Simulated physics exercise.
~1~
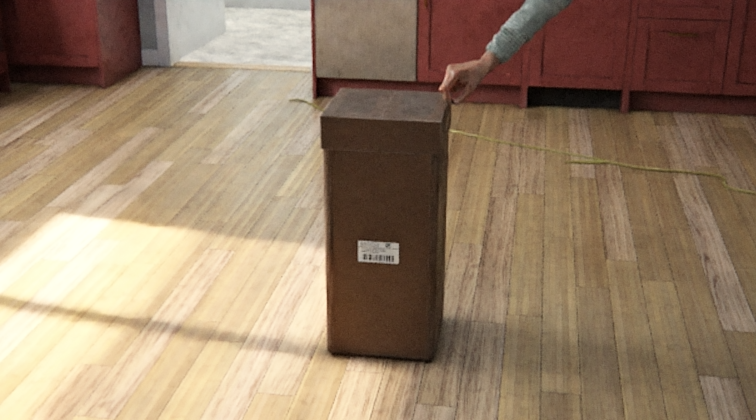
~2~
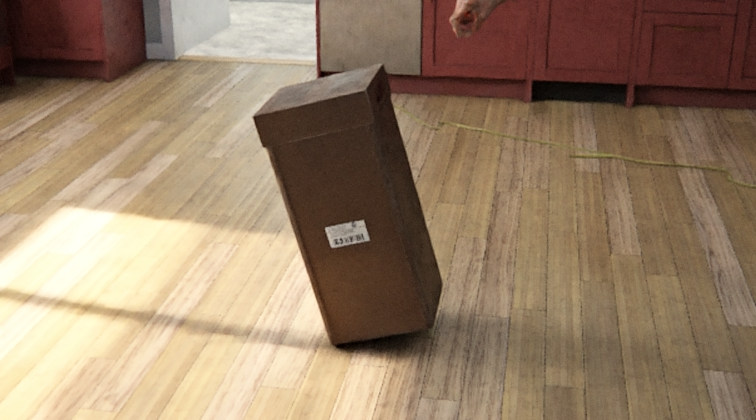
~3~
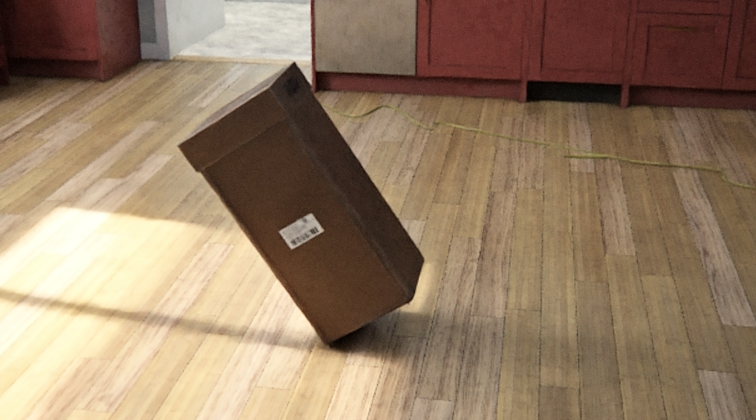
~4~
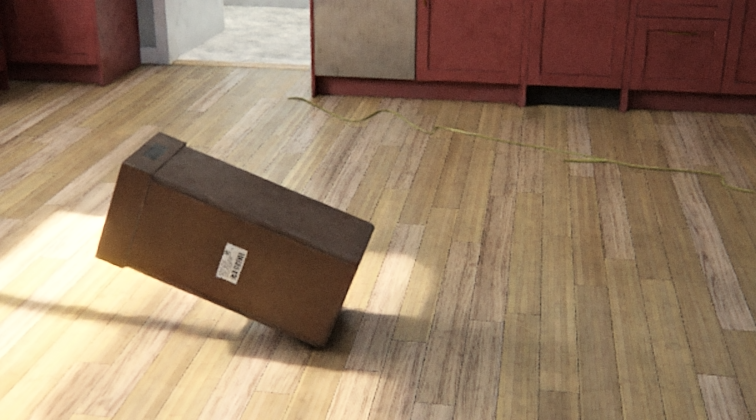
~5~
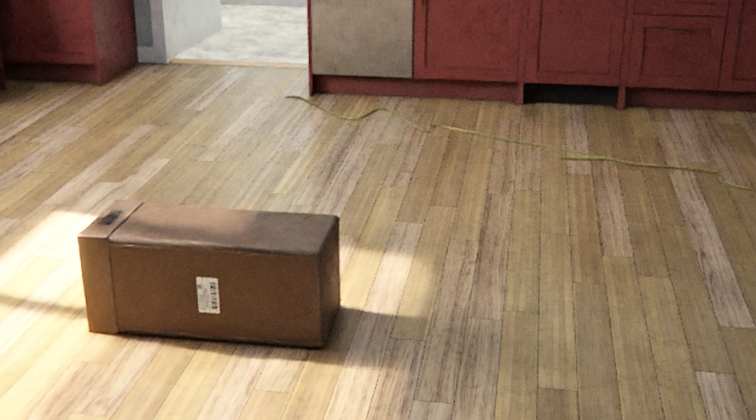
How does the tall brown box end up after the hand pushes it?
It ends up lying on its side on the wooden floor, with its lid end toward the left.
